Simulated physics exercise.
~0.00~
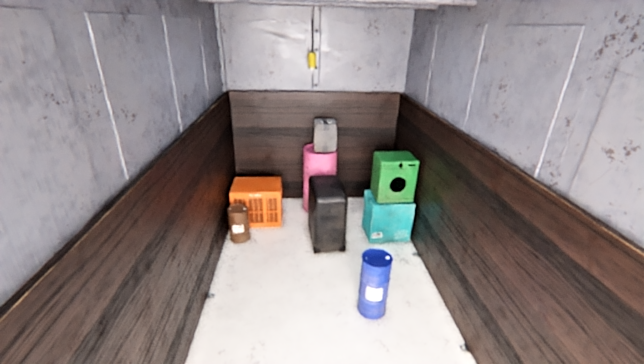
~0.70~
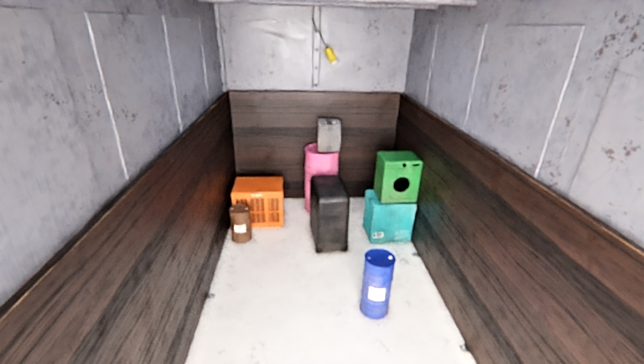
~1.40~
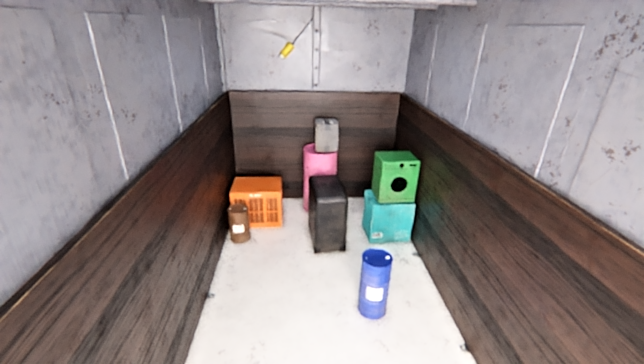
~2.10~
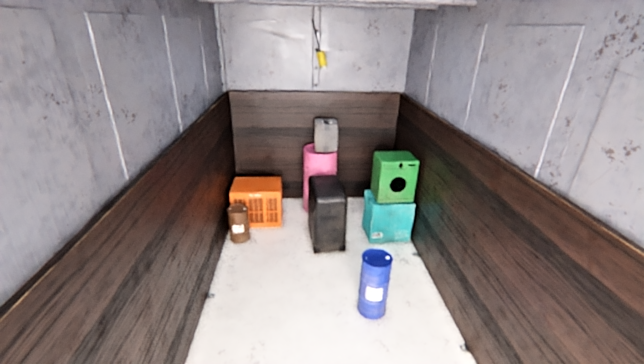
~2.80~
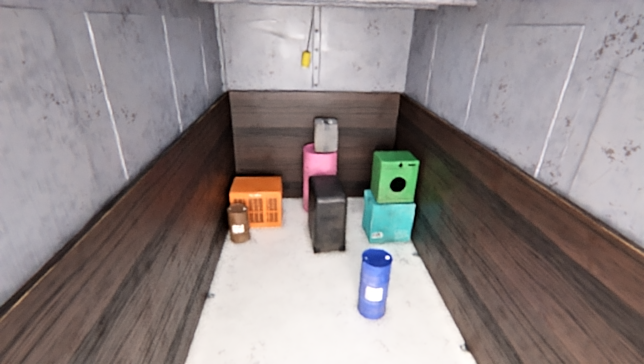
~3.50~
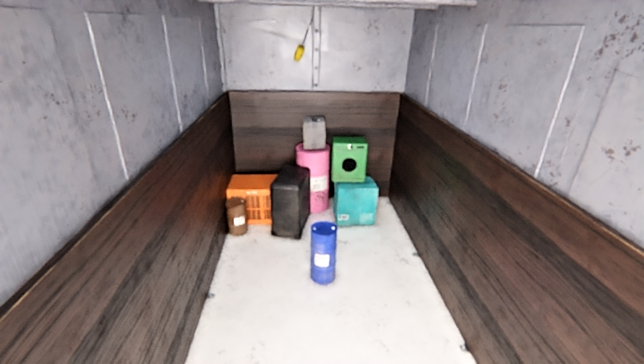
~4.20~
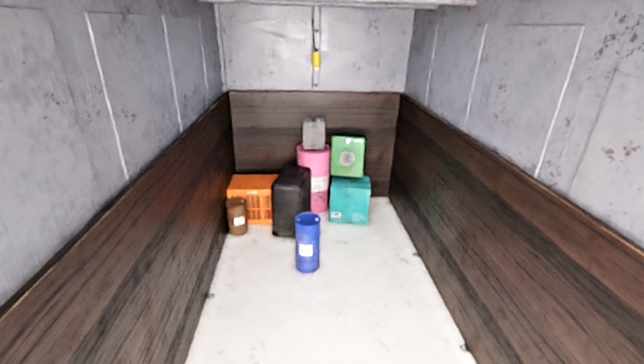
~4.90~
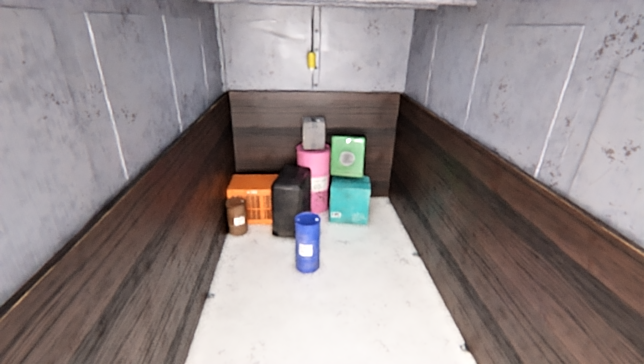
In a van's load bay, a yellow tag swings above standing cargo before several items shift left and the green appliance ends leaning.
